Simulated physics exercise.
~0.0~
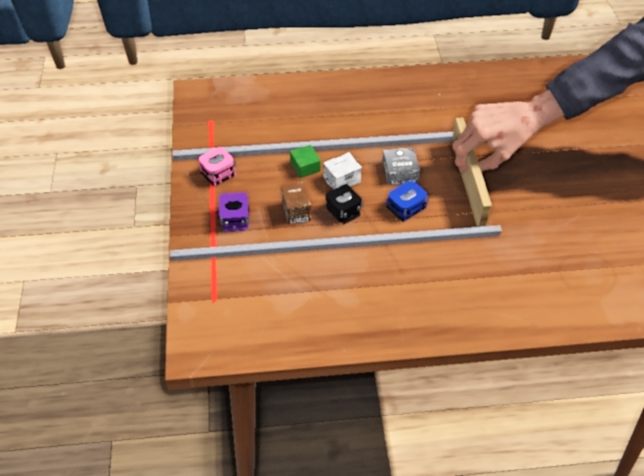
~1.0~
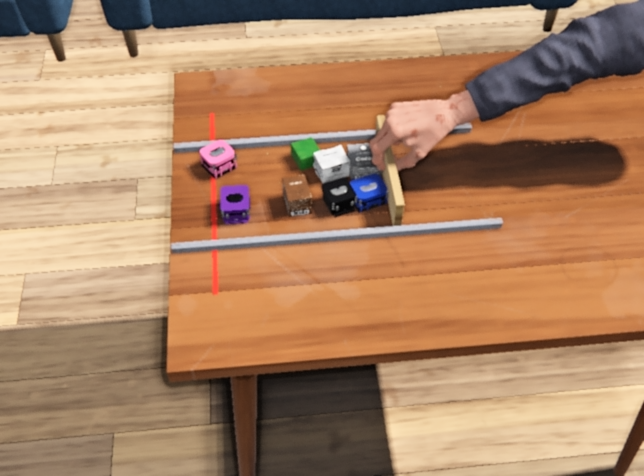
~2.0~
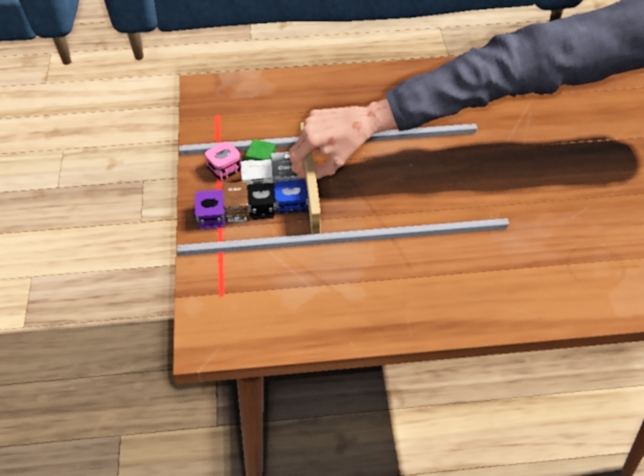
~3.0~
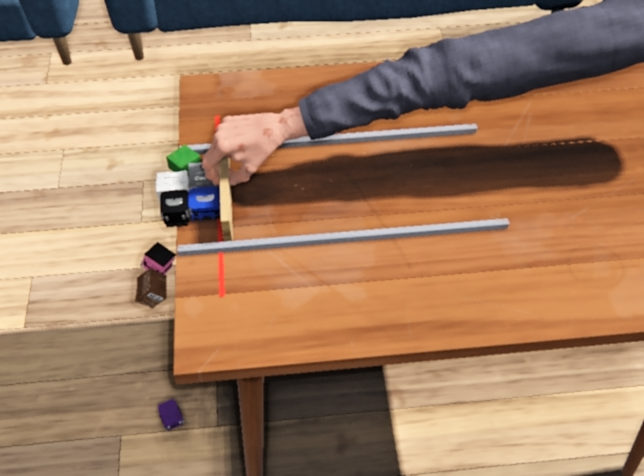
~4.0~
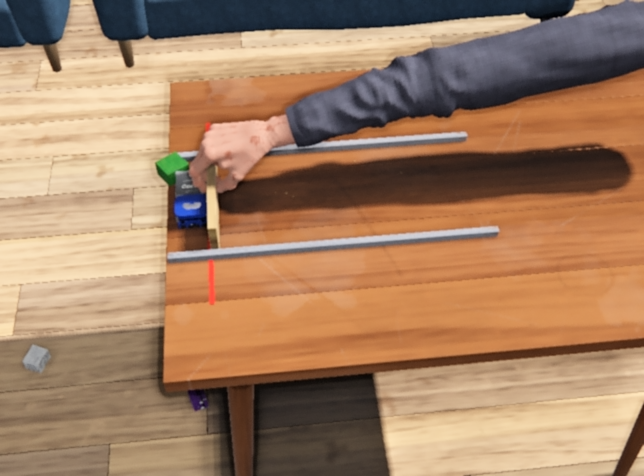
A wooden table on a pale plank floor, with dark blue seats behind it, is seen from above through a gently swaying camera. Small pink, purple, green, brown, white, black, grey and blue objects lie between two grey rails, near a red line at the left. A dark-sleeved hand slides an upright board leftward, first gathering the nearest pieces, then bunching them all together. The pink, purple and brown ones drop off the left edge, and the white and black follow. The board stops at the line, with green, grey and blue still at the edge.
